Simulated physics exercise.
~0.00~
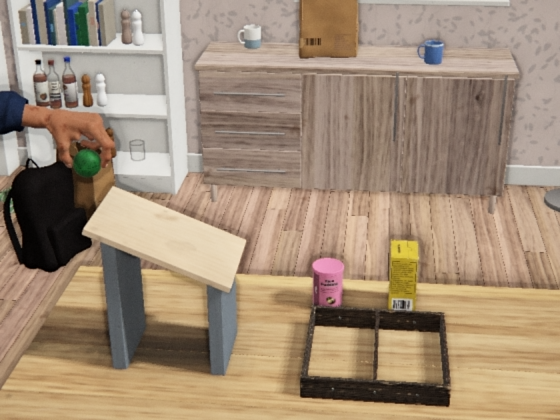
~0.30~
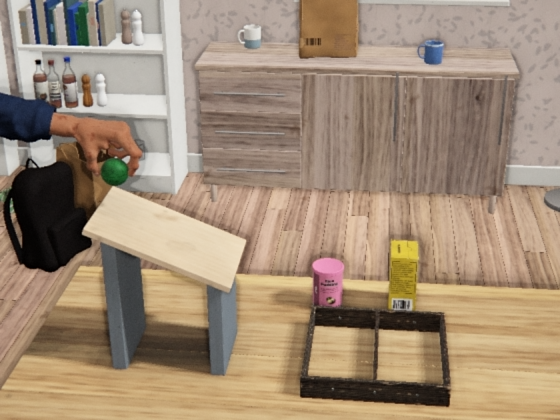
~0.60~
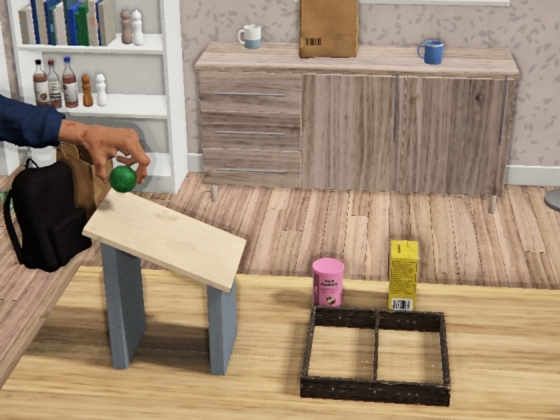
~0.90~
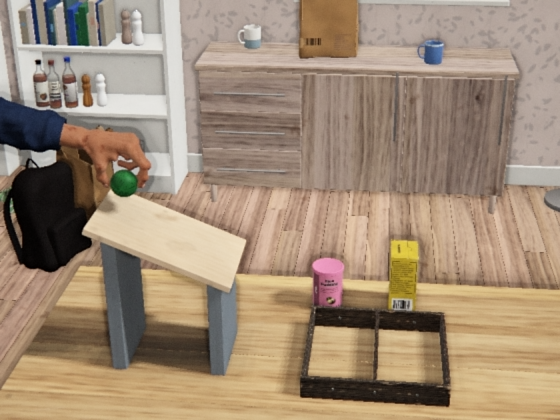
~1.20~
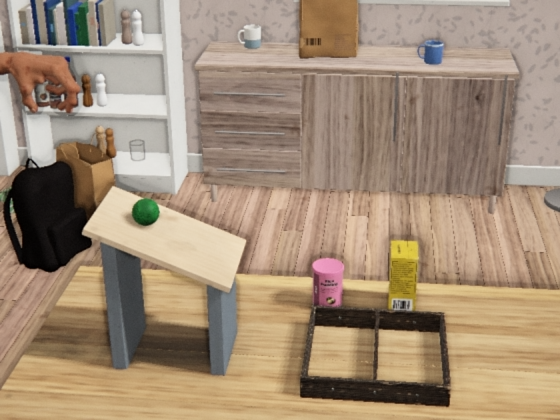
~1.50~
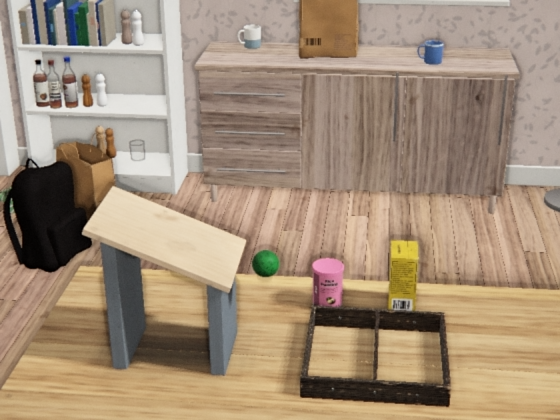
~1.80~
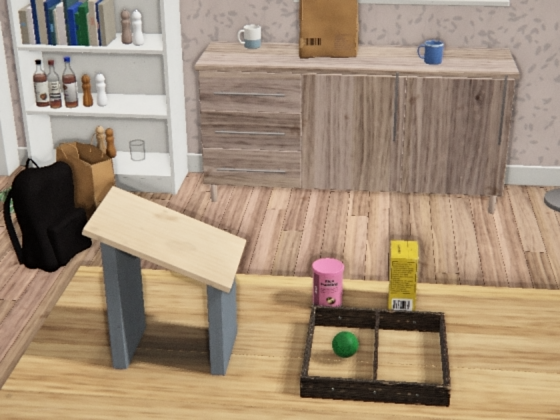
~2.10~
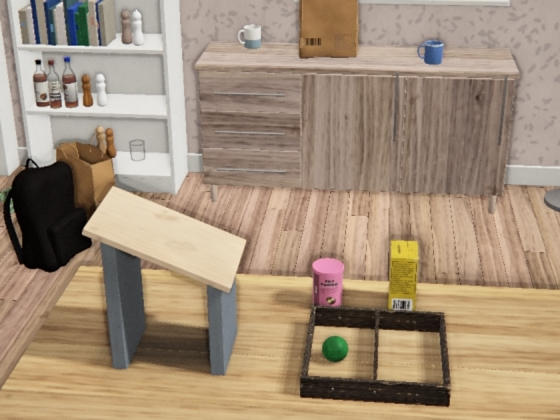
To begin with, a hand holds a green ball near the raised end of a sloping board on a wooden table, with a dark tray of two bays, a pink tin and a yellow carton to the right. The hand moves the ball rightward and down to the top of the slope. It then lets go and draws back to the left as the ball travels down the board. The ball leaves the lower end and passes through the air toward the tray. It drops into the nearer, left bay, shifts slightly left, and ends there, while the tin and carton stay in place.
